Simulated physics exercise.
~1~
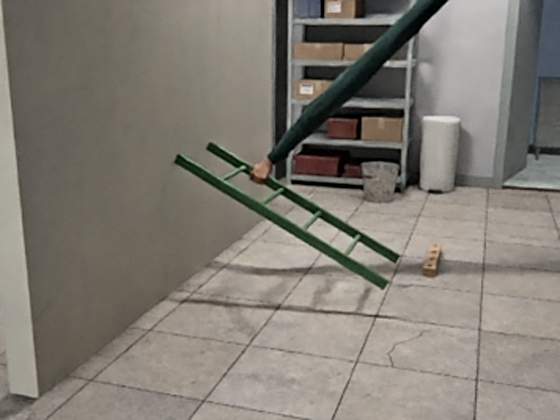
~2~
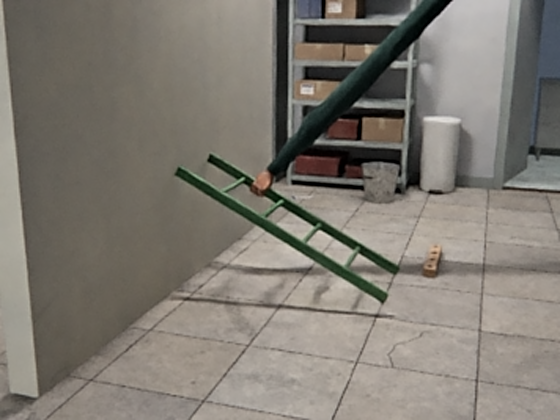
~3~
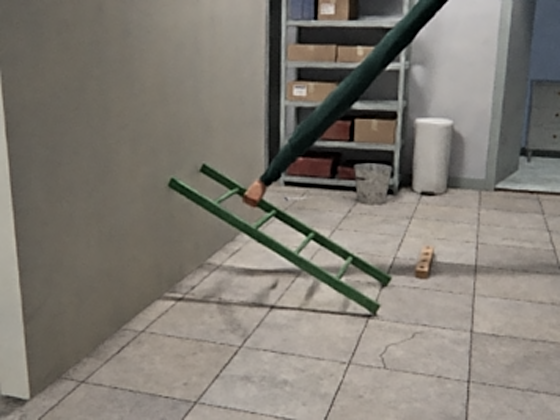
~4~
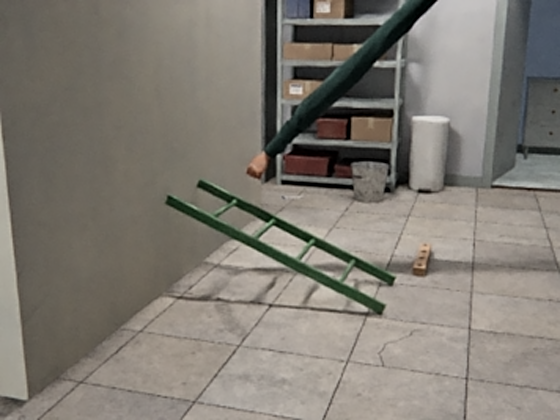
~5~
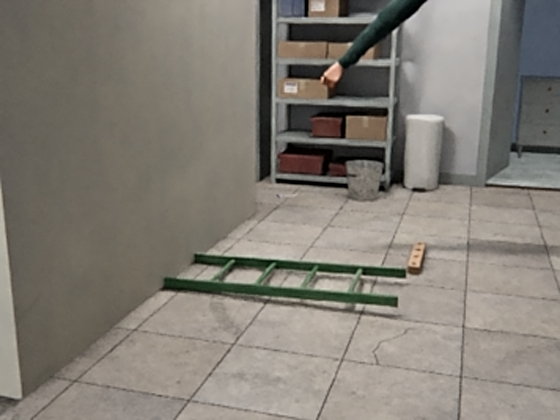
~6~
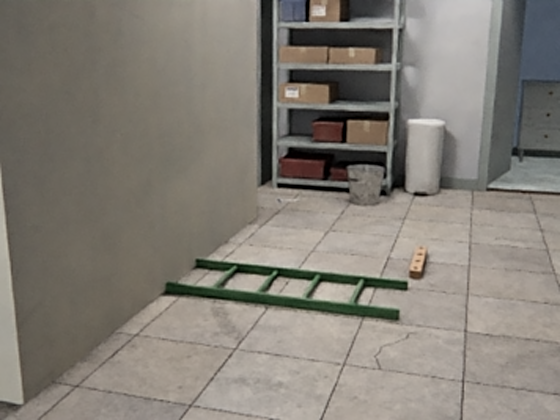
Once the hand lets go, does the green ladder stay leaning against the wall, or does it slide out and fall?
It slides out and falls. The green ladder drops down the wall and ends up lying flat on the tiled floor.
Green ladder leaning at a low angle against a wall, slipping down flat onto the tiles after a hand lets go.
